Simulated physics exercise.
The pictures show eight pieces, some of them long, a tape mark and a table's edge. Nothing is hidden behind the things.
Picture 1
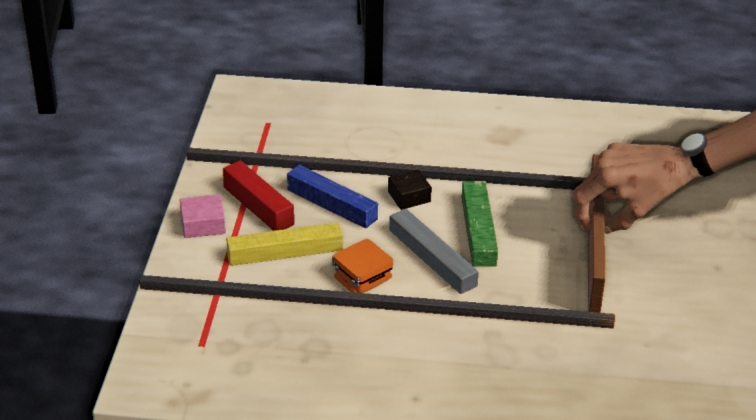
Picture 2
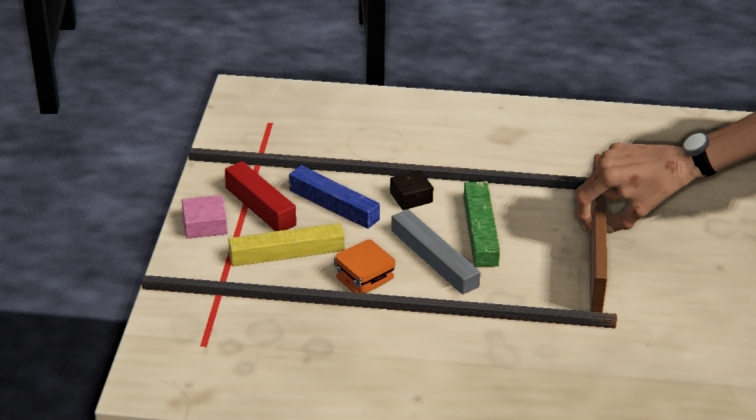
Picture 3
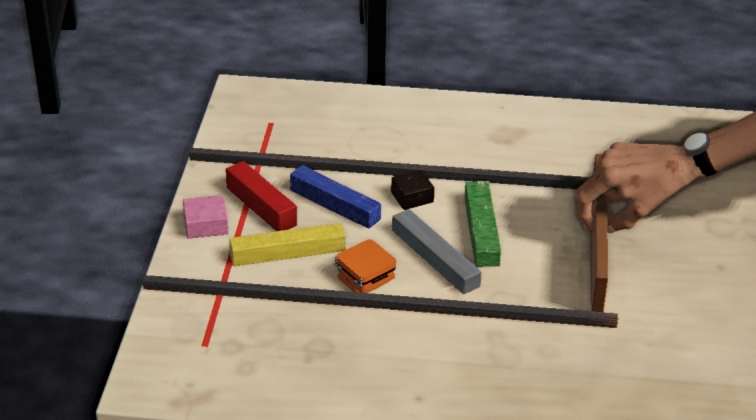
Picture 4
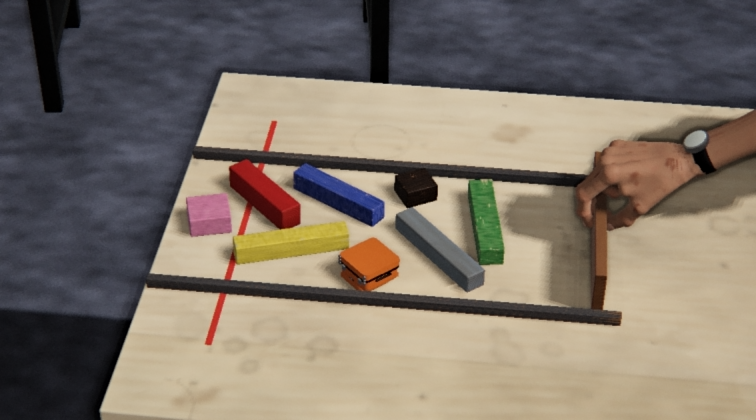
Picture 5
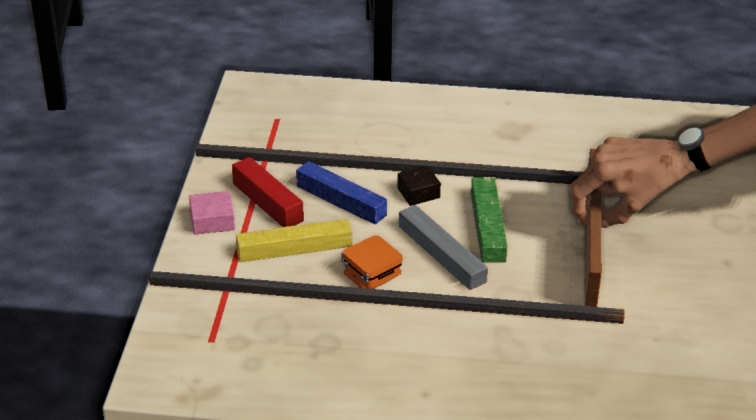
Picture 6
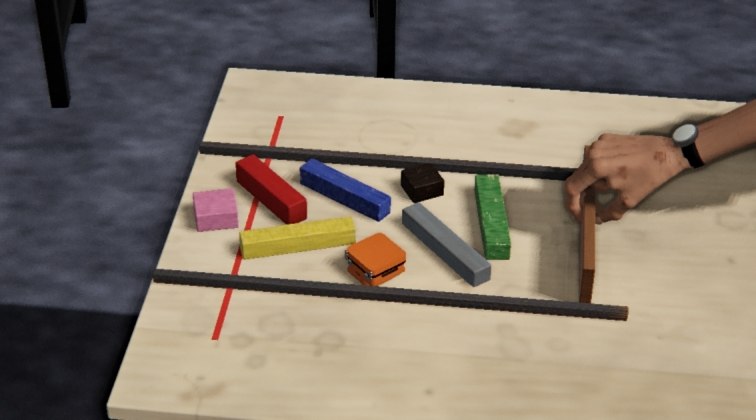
A brown board, held upright by a hand wearing a watch, stays still at first between two dark rails on a wooden table. The hand then slides it slightly left toward eight colourful blocks and sticks, which lie still near and across a red line, with a gap remaining before the green bar.
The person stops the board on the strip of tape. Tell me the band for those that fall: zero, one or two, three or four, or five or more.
Outcome: The number that fall off is three or four.
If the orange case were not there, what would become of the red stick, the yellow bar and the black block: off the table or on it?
The red stick is lost; the yellow bar falls; the black block holds on.
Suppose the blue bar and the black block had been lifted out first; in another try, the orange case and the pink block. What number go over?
First 2, then 2.
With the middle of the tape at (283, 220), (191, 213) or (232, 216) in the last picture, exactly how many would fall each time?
Down on the floor: 0, 7 and 5.
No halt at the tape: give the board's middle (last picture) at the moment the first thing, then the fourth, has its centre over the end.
Its middle is around (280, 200) and later (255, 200).
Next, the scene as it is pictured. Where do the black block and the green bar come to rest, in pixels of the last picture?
Near (224, 164) and (243, 197).
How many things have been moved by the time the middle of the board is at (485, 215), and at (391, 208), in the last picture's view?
The counts are 2 and 6.
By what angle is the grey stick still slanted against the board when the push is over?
Near 0 degrees.
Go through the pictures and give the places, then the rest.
The first frame shows pink block (203, 216); red stick (258, 196); yellow bar (285, 244); board (596, 232); tape (238, 224).
The second frame shows red stick (260, 197); grey stick (435, 251).
The third frame shows yellow bar (288, 244); orange case (366, 268).
The fourth frame shows pink block (209, 215); green bar (486, 221).
The fifth frame shows red stick (267, 193); board (593, 227).
The sixth frame shows pink block (216, 210); red stick (271, 190); yellow bar (298, 238); board (588, 223); tape (251, 217).
Soon after, none off yet; pink block at rest near (216, 210); red stick at rest near (271, 190); yellow bar at rest near (298, 238).
Then, none off yet; pink block at rest near (216, 210); red stick at rest near (270, 190); yellow bar moved a little near (243, 233).
At rest, the number that fall off is three or four; fallen, yellow bar, red stick and pink block.
